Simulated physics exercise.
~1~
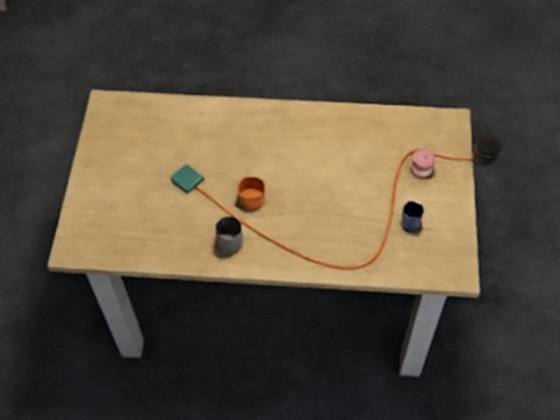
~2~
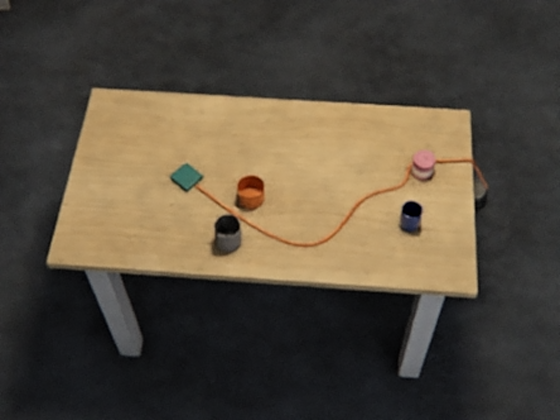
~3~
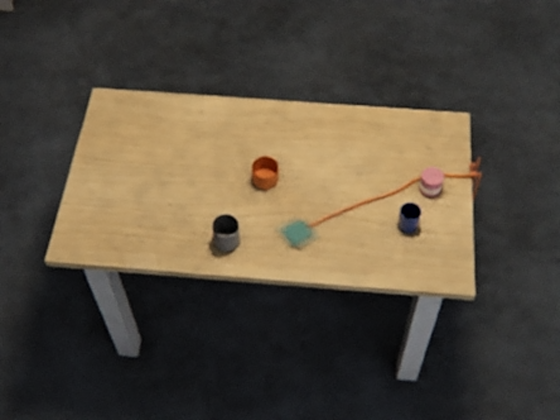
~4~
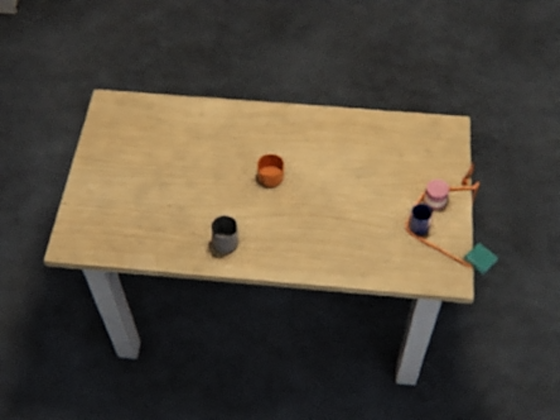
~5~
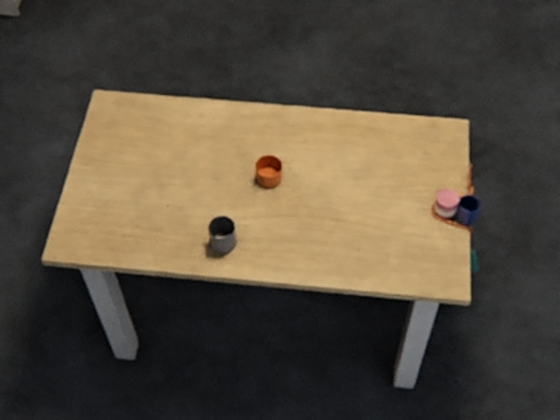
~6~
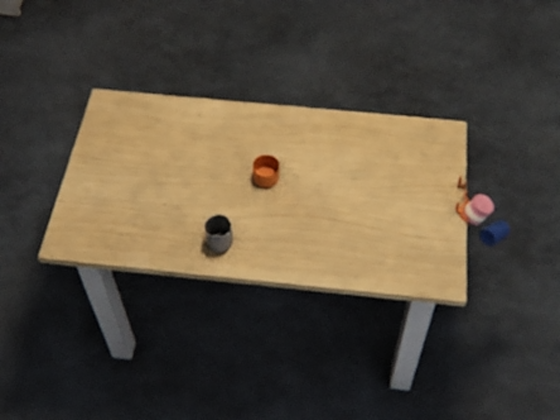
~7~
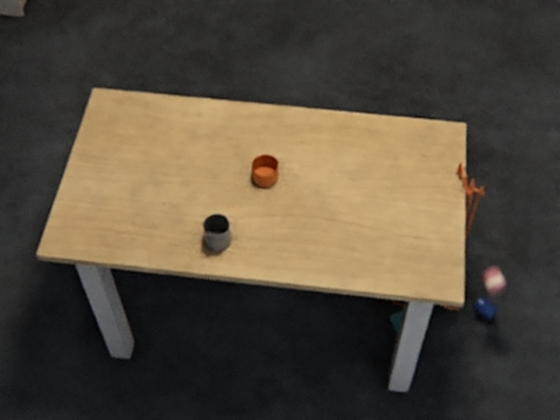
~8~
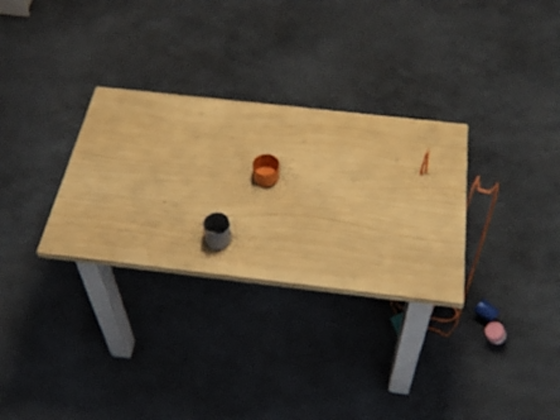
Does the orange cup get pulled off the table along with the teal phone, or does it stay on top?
The orange cup stays on top, shifted only a little from where it began, while the teal phone is dragged off the right side. The grey cup barely moves.
